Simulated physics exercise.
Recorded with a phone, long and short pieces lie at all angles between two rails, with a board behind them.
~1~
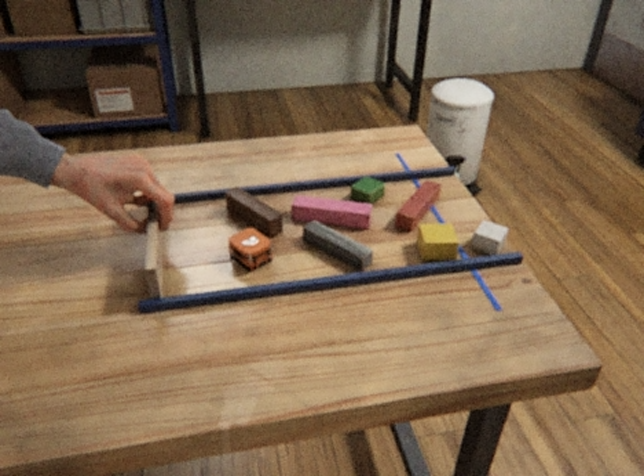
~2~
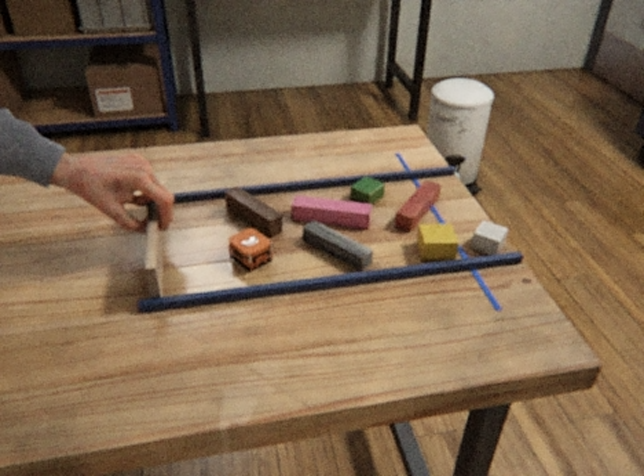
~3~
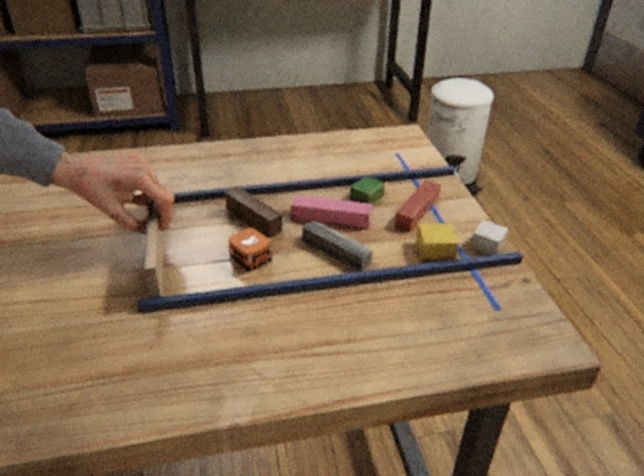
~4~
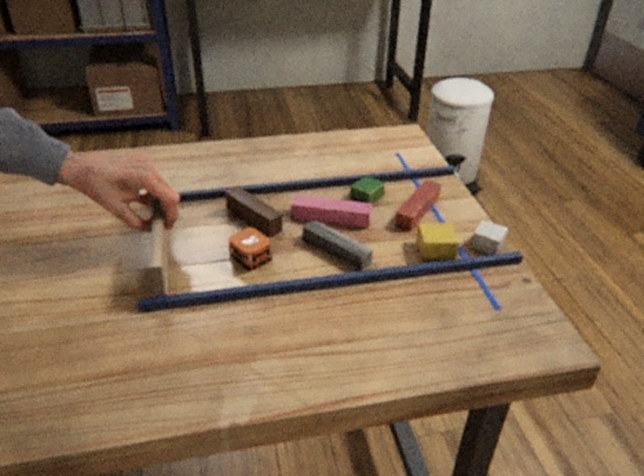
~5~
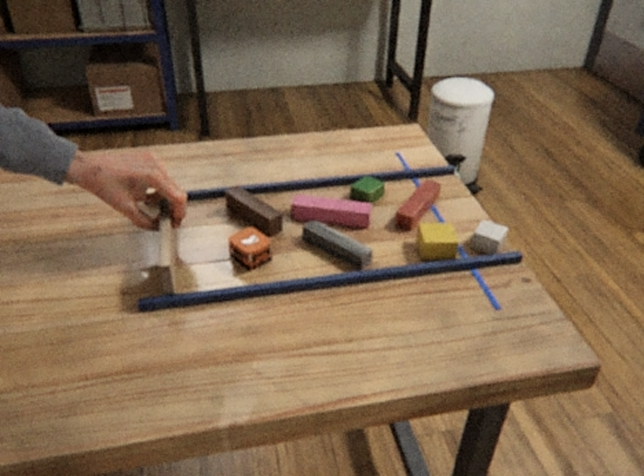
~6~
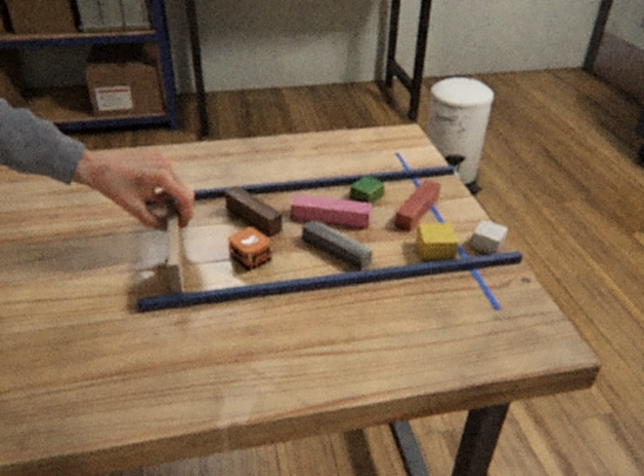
A hand slides an upright wooden board slightly right between two blue rails, while the coloured blocks scattered ahead of it stay still.
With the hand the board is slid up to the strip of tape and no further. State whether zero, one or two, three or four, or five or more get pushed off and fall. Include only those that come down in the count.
Three, or four.
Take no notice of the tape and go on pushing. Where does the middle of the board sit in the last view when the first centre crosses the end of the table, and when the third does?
At roughly (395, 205), then roughly (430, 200).
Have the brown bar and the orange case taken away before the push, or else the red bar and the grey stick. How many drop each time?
Result: 1 in the first case, with 1 in the second.
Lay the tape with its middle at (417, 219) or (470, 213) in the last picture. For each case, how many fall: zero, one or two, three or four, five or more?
Number down, tape by tape: One to two / five or more.
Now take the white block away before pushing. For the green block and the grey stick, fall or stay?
Final state: Green block in place, grey stick in place.
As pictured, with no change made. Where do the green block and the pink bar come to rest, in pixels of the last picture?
In the last picture the green block sits around (443, 177) and the pink bar around (480, 200).
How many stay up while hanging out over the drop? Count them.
That would be 1.
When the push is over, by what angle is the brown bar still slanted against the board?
About 0°.
A little later, none off yet; white block at rest near (489, 238); red bar at rest near (418, 204); yellow block at rest near (437, 242).
Next, none off yet; white block at rest near (489, 238); red bar shifted a little near (434, 207); yellow block at rest near (437, 242).
Later still, none off yet; white block shifted about its own width near (514, 235); red bar shifted about its own width near (469, 202); yellow block shifted about its own width near (480, 238).
When it is over, the number that fall off is three or four; down, yellow block, red bar and white block.
